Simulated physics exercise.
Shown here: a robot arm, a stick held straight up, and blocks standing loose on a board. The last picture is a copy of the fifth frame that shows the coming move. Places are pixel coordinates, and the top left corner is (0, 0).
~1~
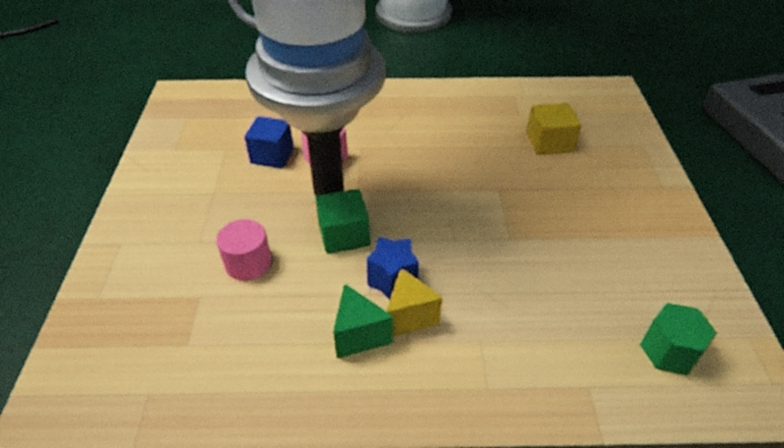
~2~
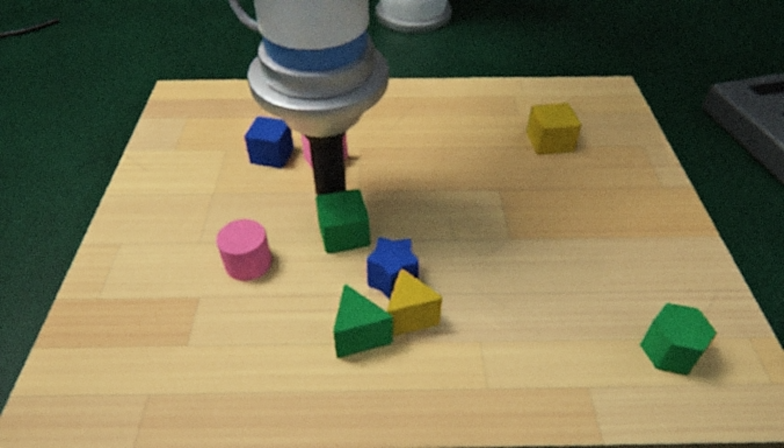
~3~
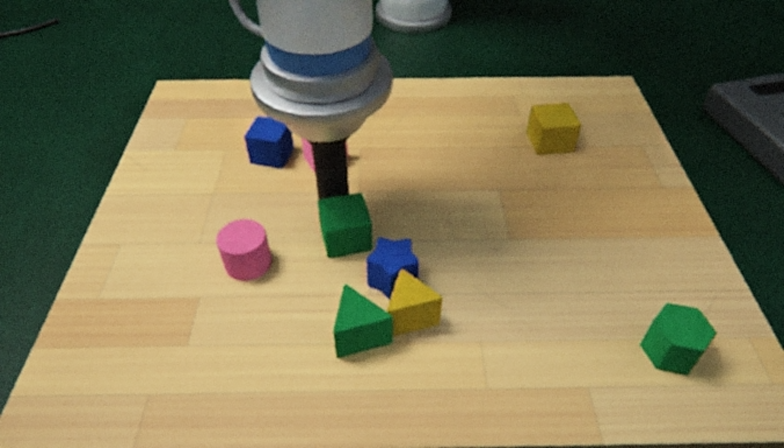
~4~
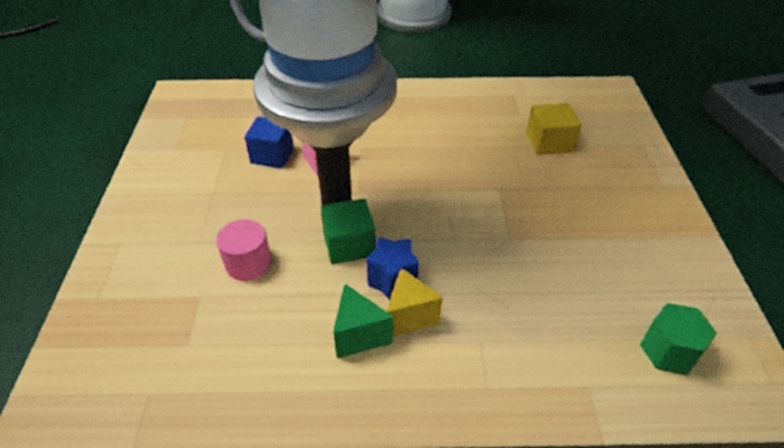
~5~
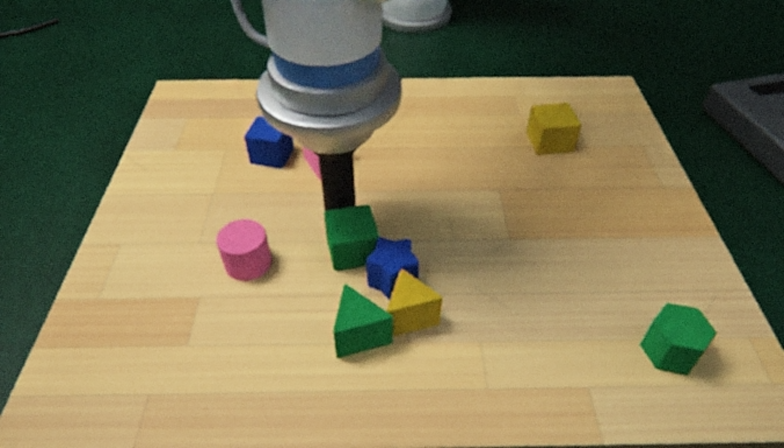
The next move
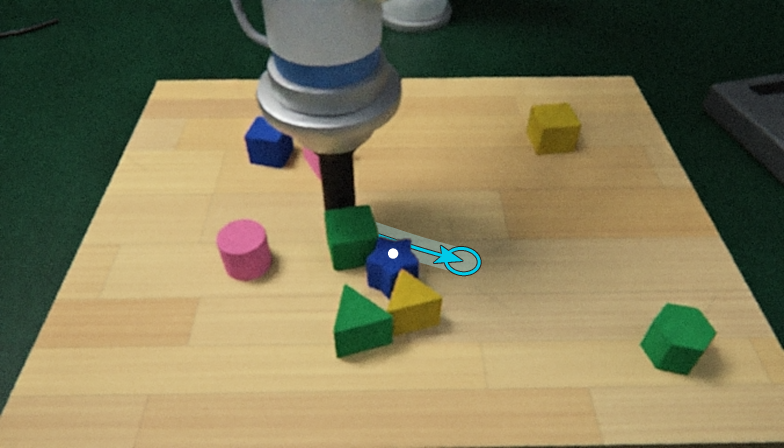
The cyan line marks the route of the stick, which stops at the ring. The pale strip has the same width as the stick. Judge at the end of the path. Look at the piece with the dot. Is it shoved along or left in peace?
Moved away.
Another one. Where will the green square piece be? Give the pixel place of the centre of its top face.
If I read the scene right, the answer is (368, 238).
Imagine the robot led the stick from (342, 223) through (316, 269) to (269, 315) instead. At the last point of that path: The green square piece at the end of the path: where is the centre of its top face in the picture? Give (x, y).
The spot you're after is about (356, 247) in the image.
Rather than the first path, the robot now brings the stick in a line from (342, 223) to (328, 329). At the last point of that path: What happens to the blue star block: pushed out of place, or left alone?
It's moved.
The line goes from (342, 223) over (400, 243) to (463, 261); the dot is on the blue star block.
On the path given first. One third of the way, stick at (380, 225); green square piece at (367, 238), turned 35° clockwise; blue star block at (406, 271), turned 30° anticlockwise; yellow triangular piece at (425, 306), turned 40° clockwise.
Two thirds of the way, stick at (421, 238); green square piece at (368, 238), turned 35° clockwise; blue star block at (406, 272), turned 30° anticlockwise; yellow triangular piece at (425, 306), turned 40° clockwise.
At the end, stick at (464, 249); pink triangular piece unmoved; green square piece at (368, 238), turned 35° clockwise; blue star block at (406, 272), turned 30° anticlockwise; yellow triangular piece at (425, 306), turned 40° clockwise.
